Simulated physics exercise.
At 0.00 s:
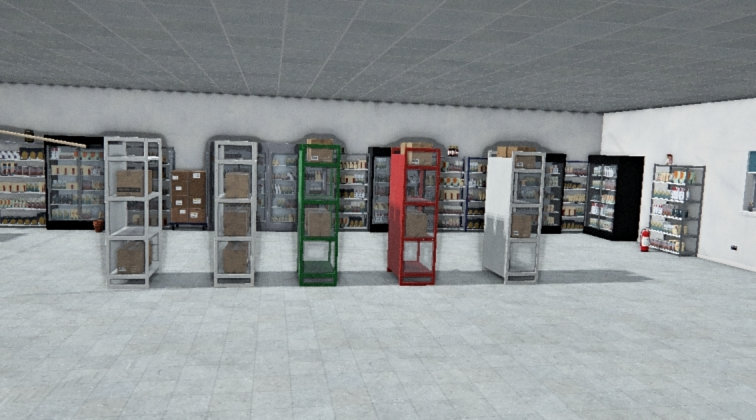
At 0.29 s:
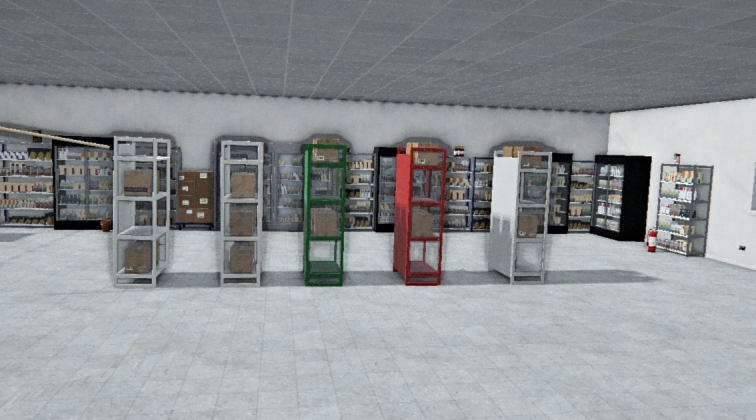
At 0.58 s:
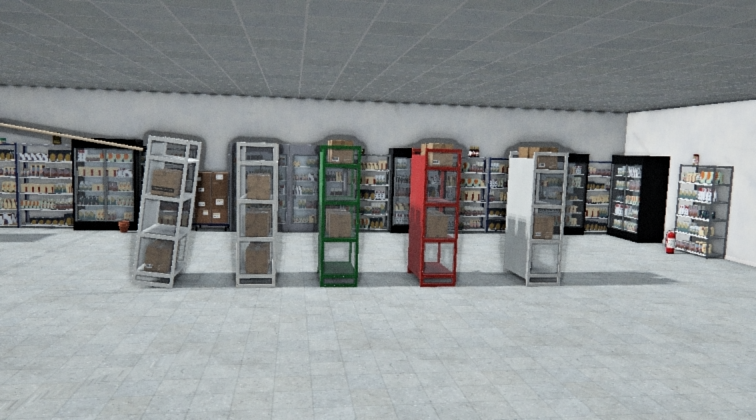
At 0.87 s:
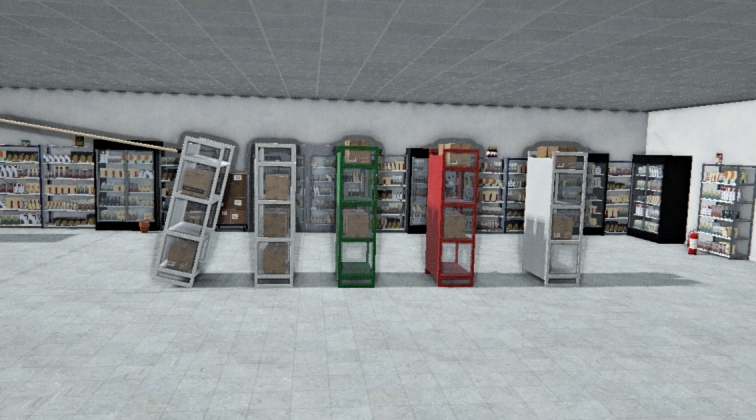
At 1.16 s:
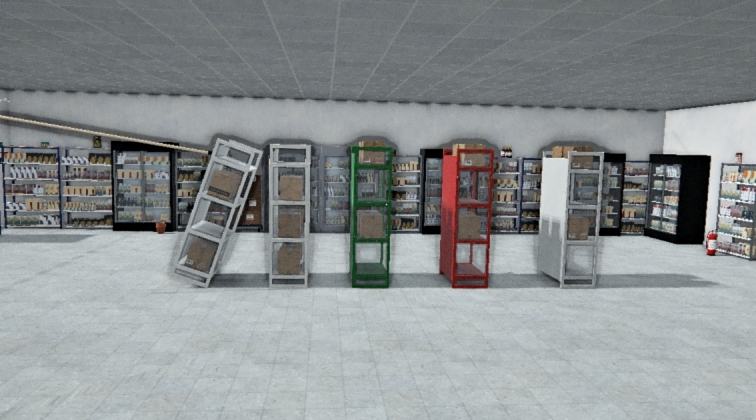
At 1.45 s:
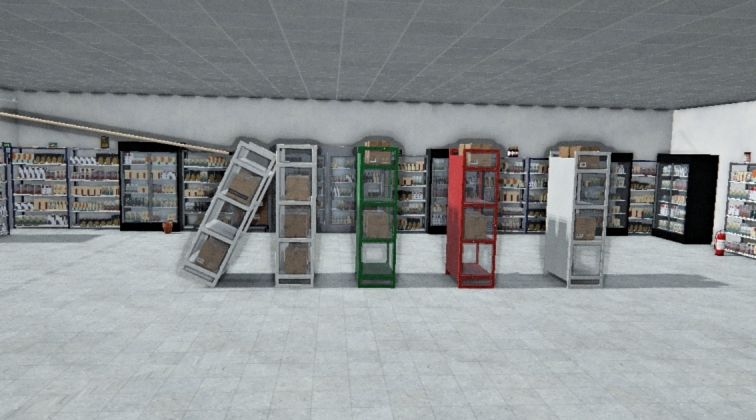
In a shop with stocked shelves along the back wall, five upright racks holding cartons stand in a row, one green and one red. A long pole reaches in from the left and pushes the leftmost rack, which leans steadily rightward to its neighbour while the other four stay upright.
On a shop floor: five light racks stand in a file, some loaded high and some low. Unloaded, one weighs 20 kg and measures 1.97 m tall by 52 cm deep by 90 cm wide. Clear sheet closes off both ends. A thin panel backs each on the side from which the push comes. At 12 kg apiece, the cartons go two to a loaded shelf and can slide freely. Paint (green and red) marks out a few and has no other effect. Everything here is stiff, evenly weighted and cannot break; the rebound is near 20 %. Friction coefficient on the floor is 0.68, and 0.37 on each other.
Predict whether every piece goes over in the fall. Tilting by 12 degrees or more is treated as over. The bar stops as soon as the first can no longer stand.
Prediction: Some pieces stay up.
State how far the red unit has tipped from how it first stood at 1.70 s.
It sits at about 0 degrees.
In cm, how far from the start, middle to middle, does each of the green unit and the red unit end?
Green ends up 0 cm away; red ends up 0 cm away.
By 1.54 s, 0 cartons spilt or dropped; none of the 4 other units over.
By 1.92 s, 2 cartons spilt or dropped; none of the 4 other units over.
When it is over (2.7 s), 4 cartons spilt or dropped; none of the 4 other units over; red unit unmoved; green unit unmoved. Four left standing. In pixels of the last frame, middles, red unit near (471, 216), green unit near (376, 215).
